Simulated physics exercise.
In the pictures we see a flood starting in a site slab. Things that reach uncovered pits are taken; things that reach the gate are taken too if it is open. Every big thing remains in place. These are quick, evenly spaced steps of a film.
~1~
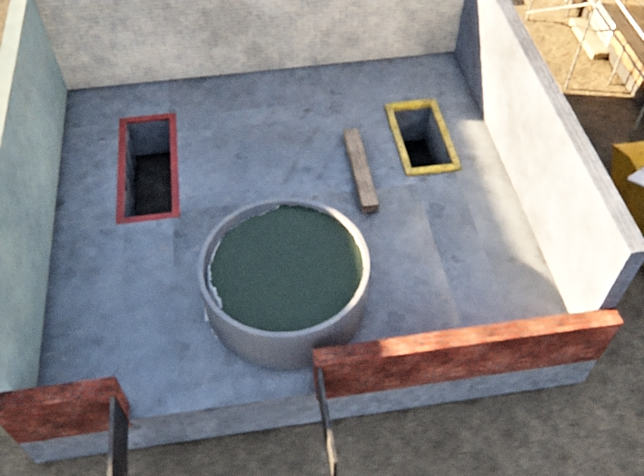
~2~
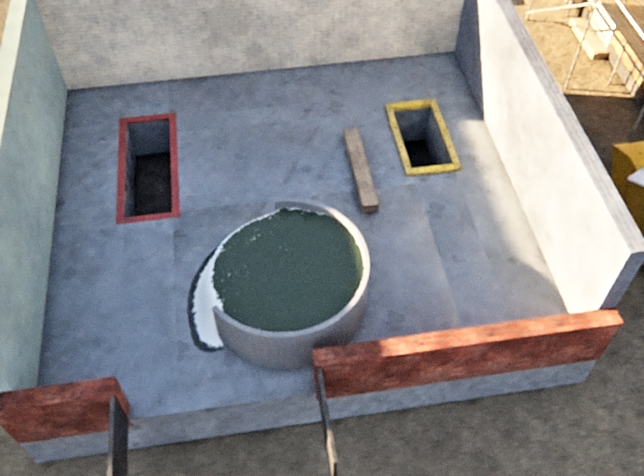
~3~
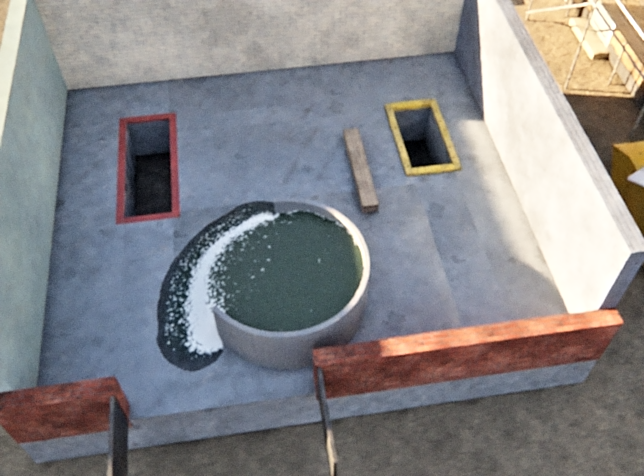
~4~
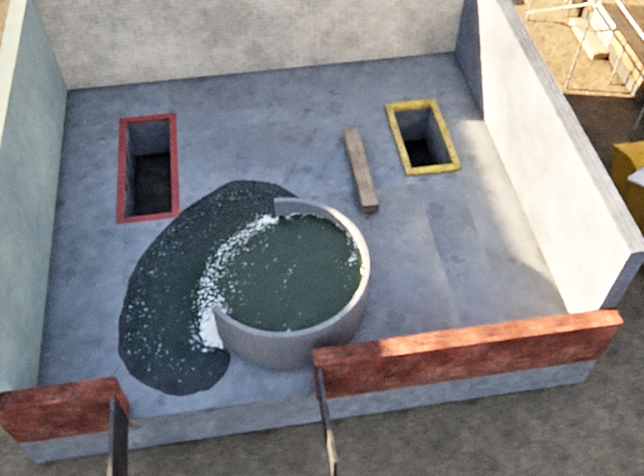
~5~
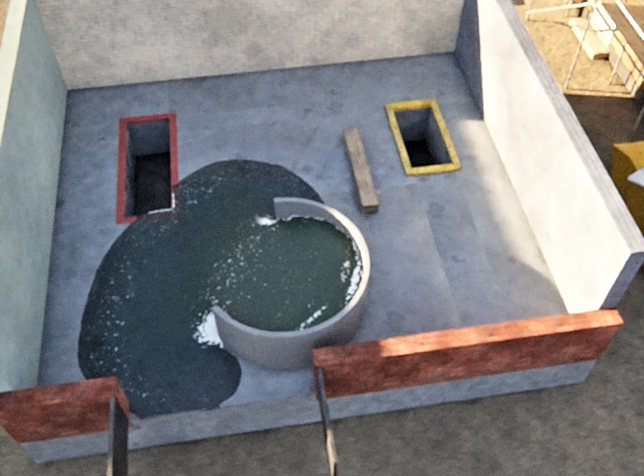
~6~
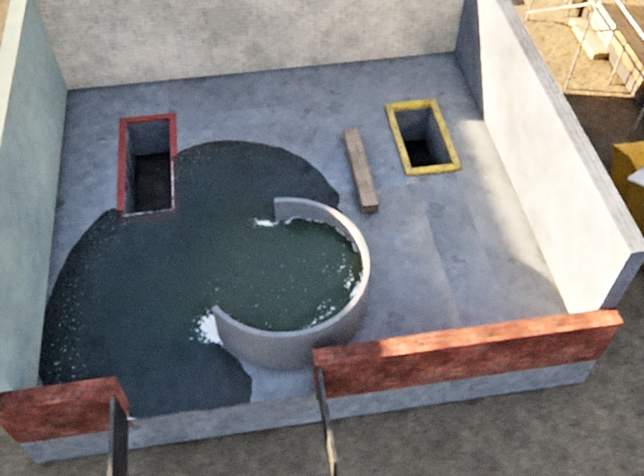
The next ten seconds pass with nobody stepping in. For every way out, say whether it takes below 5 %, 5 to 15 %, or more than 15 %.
In the end the gate ends up with a share within five to fifteen per cent, the yellow pit ends up with a share that stays below five per cent, the red pit ends up with a share topping fifteen per cent.
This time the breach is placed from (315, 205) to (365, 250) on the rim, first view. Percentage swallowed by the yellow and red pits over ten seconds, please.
Yellow takes 14 in a hundred, red takes 12 in a hundred.
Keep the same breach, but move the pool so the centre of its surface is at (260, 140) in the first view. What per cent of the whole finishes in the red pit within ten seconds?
I'd put the red pit at 75 per cent of the whole.
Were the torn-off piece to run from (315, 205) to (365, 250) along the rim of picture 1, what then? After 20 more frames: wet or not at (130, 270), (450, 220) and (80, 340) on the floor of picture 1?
So the first one is left untouched, the next drenched, and the last left untouched.
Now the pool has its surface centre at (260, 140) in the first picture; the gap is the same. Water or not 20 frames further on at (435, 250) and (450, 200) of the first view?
The first spot ends up bone-dry, while the second ends up bone-dry.
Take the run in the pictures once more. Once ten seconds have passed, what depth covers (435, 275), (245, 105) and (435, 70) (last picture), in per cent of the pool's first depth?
In the order asked, some 2, 4 and 8 in a hundred.
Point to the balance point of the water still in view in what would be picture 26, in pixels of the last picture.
Near (162, 231).
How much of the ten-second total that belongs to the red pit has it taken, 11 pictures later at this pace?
Share by then: About 35 in a hundred.
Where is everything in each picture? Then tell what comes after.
The first frame shows still water in the pool at (284, 265).
In the second frame, water pours out at (216, 264) and has run to a hidden place.
In the third frame, water pours out at (217, 266) and has run to a hidden place.
In the fourth frame, the front is at a hidden place, out from the gap at (217, 268).
In the fifth frame, water pours out at (218, 269) and has run to (240, 164).
In the sixth frame, water pours out at (218, 269) and has run to (234, 144).
A moment on, water covers 40 % of the floor; the gate 1 %, the yellow pit 0 %, the red pit 8 %.
Next, water covers 45 % of the floor; the gate 1 %, the yellow pit 0 %, the red pit 16 %.
Then, water covers 45 % of the floor; the gate 2 %, the yellow pit 0 %, the red pit 26 %.
Later, water covers 60 % of the floor; the gate 7 %, the yellow pit 0 %, the red pit 39 %.
In the end, water covers 85 % of the floor; the gate 11 %, the yellow pit 0 %, the red pit 49 %.
